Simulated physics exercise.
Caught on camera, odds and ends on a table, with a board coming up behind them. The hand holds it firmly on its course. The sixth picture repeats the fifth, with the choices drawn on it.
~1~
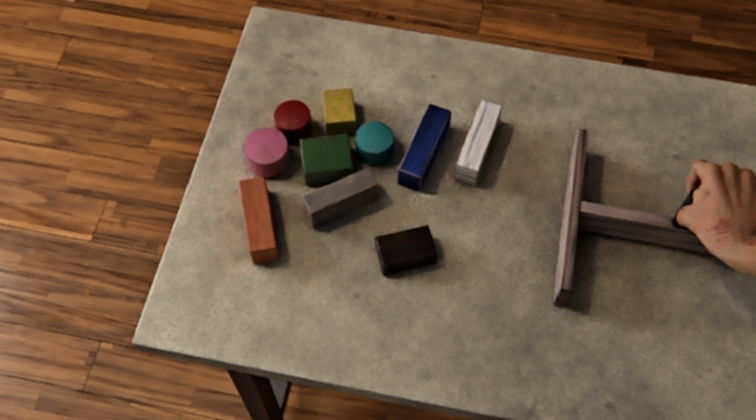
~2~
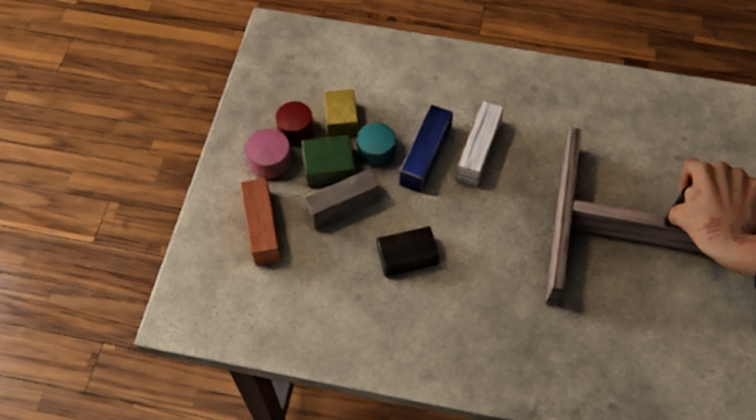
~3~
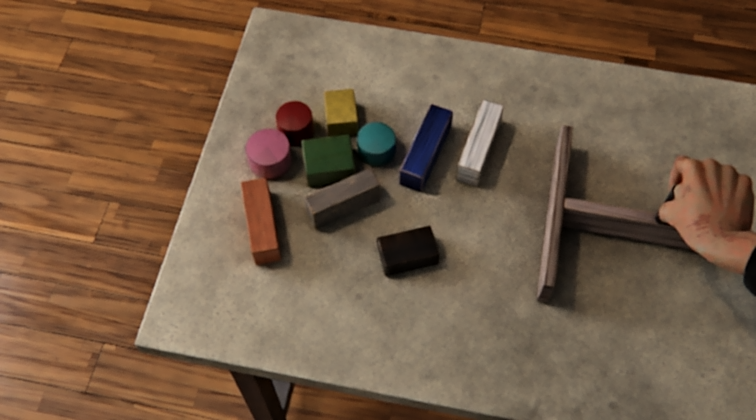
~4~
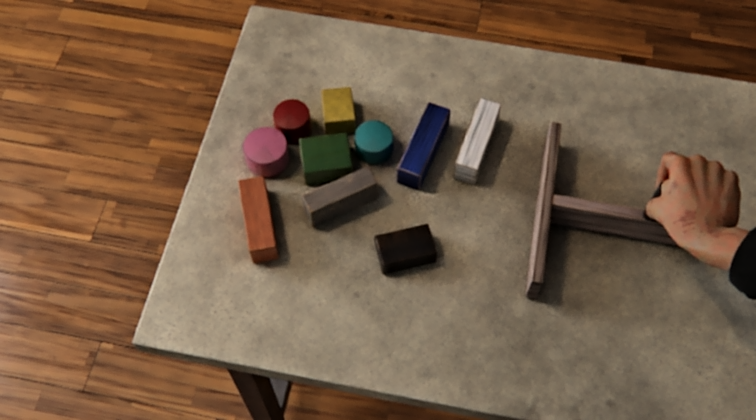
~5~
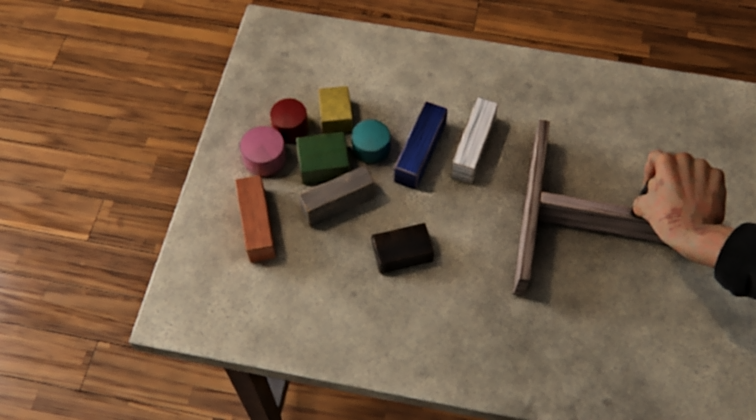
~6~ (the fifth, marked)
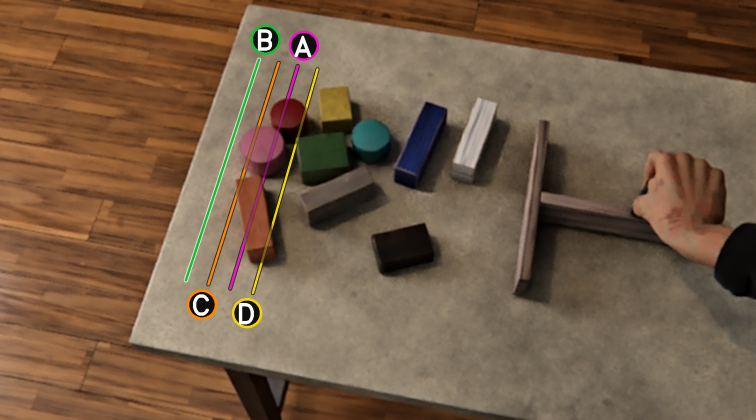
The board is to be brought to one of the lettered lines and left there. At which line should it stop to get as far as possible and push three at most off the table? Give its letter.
A is the last line within the limit.
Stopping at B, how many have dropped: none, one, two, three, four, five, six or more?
In all, six or more.
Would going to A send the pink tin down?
Yes.
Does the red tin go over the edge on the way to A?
By then, yes.
On the marked copy, A at (266, 169); B at (225, 162); C at (246, 166); D at (288, 173).
Taking A. A third of the way, board (437, 179); black block (387, 244); white stick (430, 134).
Two thirds of the way, board (341, 162); pink tin (232, 148); red tin (249, 116).
When it is over, board (267, 150); red tin over the edge; pink tin over the edge; two fallen.
As for the rest, B drops six; C drops four; D is within the limit but short.
